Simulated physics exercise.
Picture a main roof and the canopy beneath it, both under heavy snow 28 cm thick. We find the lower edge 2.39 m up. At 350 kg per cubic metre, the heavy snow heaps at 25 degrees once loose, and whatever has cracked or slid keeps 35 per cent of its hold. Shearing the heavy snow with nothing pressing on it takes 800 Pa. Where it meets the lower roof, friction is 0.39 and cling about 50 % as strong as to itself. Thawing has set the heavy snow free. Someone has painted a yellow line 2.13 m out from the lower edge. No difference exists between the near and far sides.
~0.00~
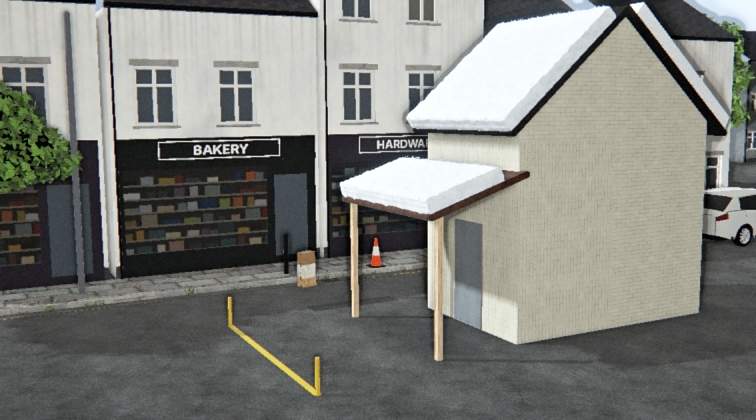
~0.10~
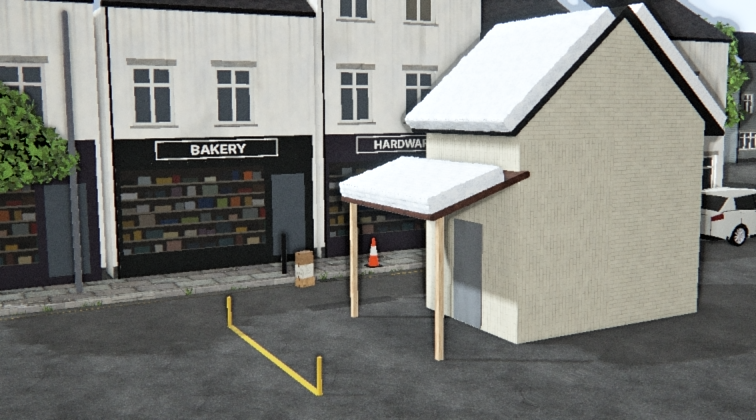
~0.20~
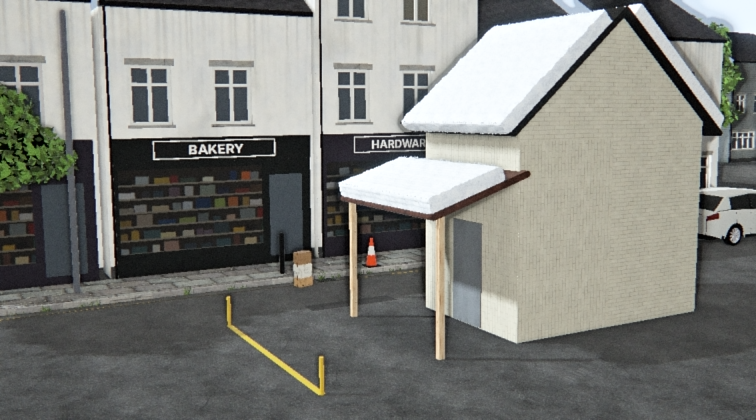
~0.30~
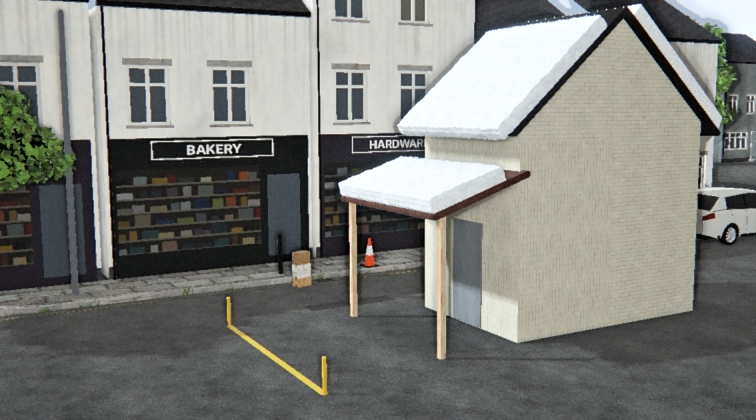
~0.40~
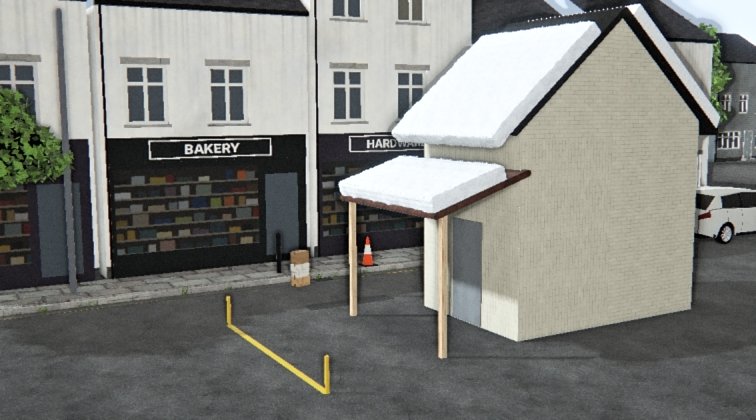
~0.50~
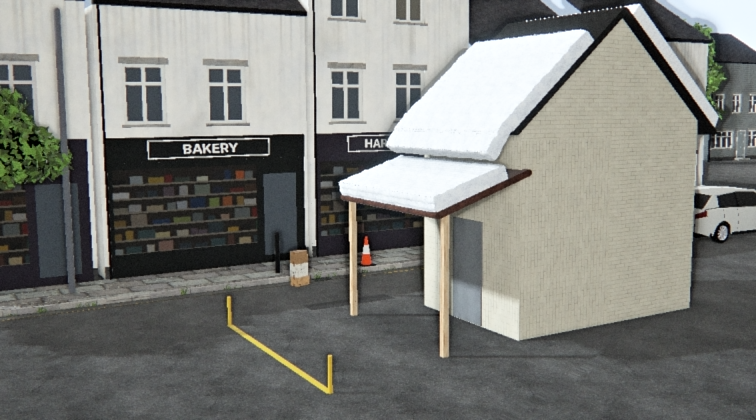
Beside a row of shops, thick snow slides down a small building's upper roof and cracks.
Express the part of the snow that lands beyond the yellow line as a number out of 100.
Roughly 23 per cent.
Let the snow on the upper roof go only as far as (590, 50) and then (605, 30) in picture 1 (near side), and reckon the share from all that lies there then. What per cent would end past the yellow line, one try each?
It would be around 7 percent and then around 20 percent.
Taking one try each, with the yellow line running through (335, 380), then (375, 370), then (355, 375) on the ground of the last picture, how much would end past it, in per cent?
Respectively 30, 55 and 45 percent would end past it.
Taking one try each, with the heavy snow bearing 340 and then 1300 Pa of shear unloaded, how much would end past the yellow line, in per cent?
Expect about 40 in a hundred, then about 8 in a hundred.
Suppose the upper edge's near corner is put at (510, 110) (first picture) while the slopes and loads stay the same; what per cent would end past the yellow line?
Roughly 40 per cent.
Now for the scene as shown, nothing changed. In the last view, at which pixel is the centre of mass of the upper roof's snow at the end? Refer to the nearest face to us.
Near face, approx. (353, 331).
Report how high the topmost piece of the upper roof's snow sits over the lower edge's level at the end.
The snow's top stands about 0.5 m above the lower edge.
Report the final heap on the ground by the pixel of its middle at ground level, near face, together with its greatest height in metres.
(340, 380), 0.4 m.
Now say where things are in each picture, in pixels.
Leading edge of the heavy snow at (510, 121), in the first frame.
Leading edge of the heavy snow at (509, 122), its middle shifted 2.4 cm, in the second frame.
Leading edge of the heavy snow at (507, 125), its middle shifted 9.8 cm, 3 % of it past the upper edge, in one piece, in the third frame.
Leading edge of the heavy snow at (503, 130), its middle shifted 22 cm, 8 % of it past the upper edge, in one piece, in the fourth frame.
Leading edge of the heavy snow at (498, 134), its middle shifted 40 cm, 14 % of it past the upper edge, in one piece, in the fifth frame.
Leading edge of the heavy snow at (492, 146), its middle shifted 64 cm, 22 % of it past the upper edge, cracking, in the sixth frame.
After 1.05 s, none is below the lower edge and 0 % is past the line.
After 1.70 s, 53 % is below the lower edge and 0 % is past the line.
After 2.35 s, 73 % is below the lower edge and 23 % is past the line.
After 3.00 s, 74 % is below the lower edge and 23 % is past the line.
After 3.30 s, at the end, 74 % is below the lower edge and 23 % is past the line.
